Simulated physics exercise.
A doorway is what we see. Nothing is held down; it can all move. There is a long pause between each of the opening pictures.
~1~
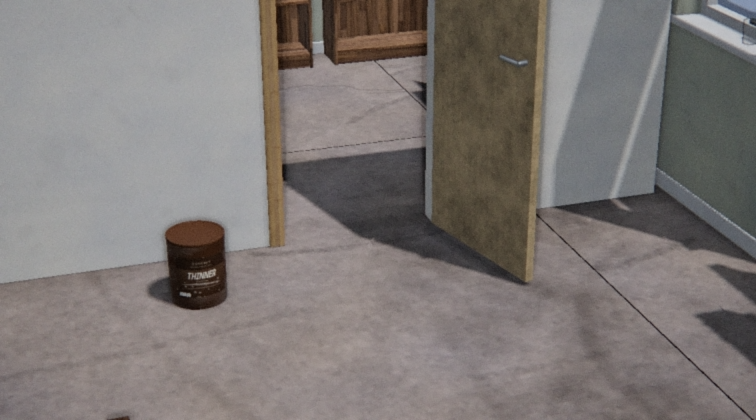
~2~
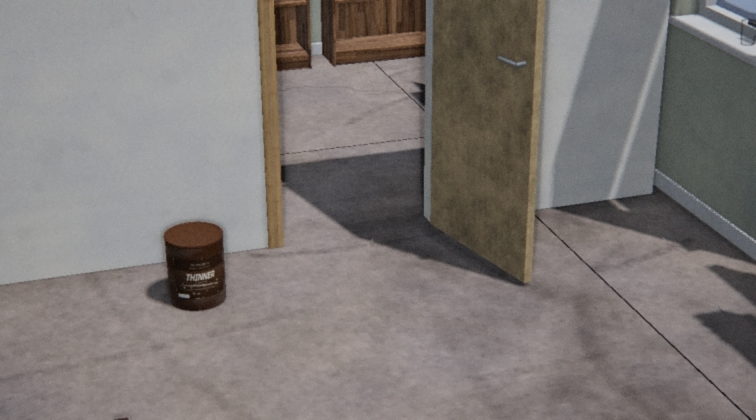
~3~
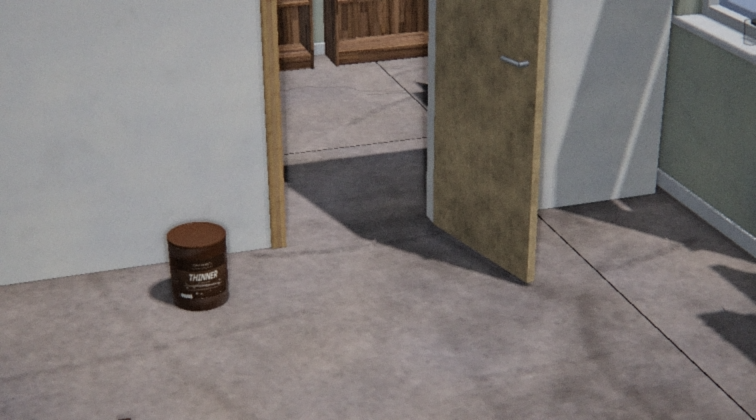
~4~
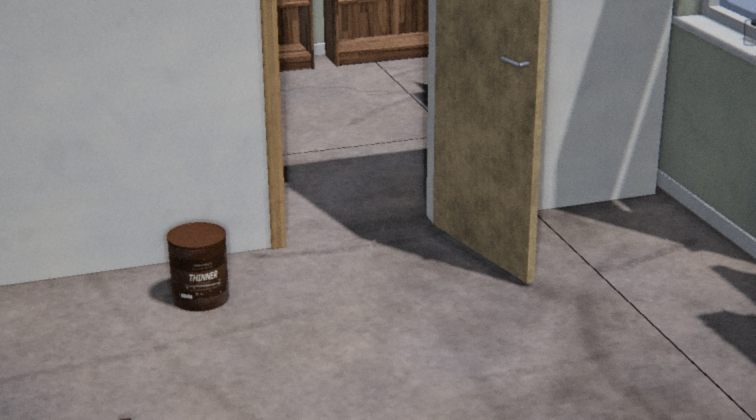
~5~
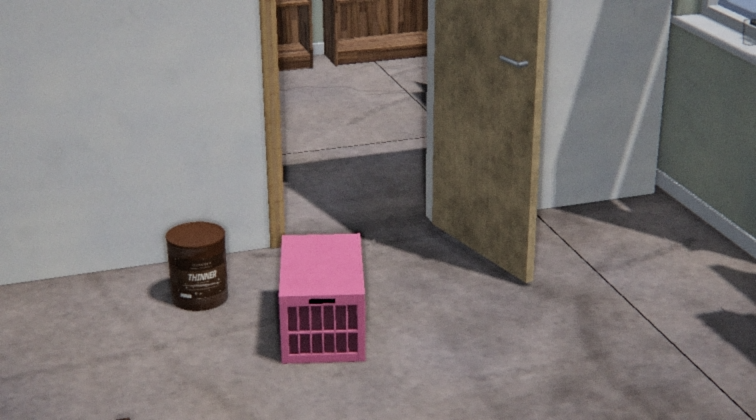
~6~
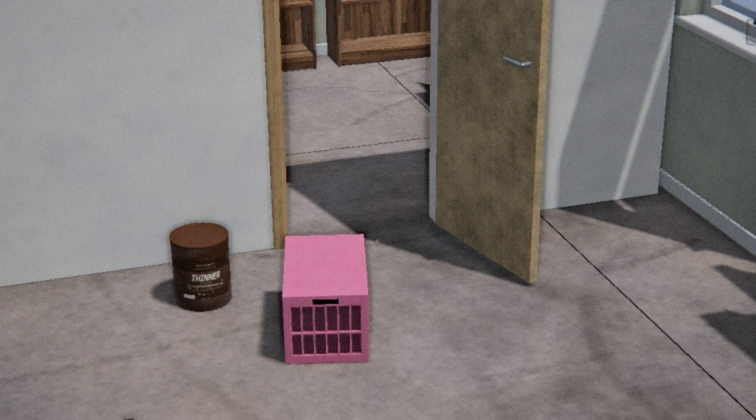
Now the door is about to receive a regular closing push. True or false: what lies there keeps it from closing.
False.
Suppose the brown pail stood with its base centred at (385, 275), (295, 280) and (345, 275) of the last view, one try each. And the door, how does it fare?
In order, the door is hindered, swings completely to, is hindered.
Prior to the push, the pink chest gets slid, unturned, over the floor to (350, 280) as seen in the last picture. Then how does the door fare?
What you'd see next is that it is halted early.
Then, 1.00 s past the last view, door at 84°.
Then, 1.90 s past the last view, door at 51°.
Then, 2.70 s past the last view, door at 19°.
Finally, door at 0°; both still in place. Final places as the last picture's camera would see them, pink chest near (326, 297).
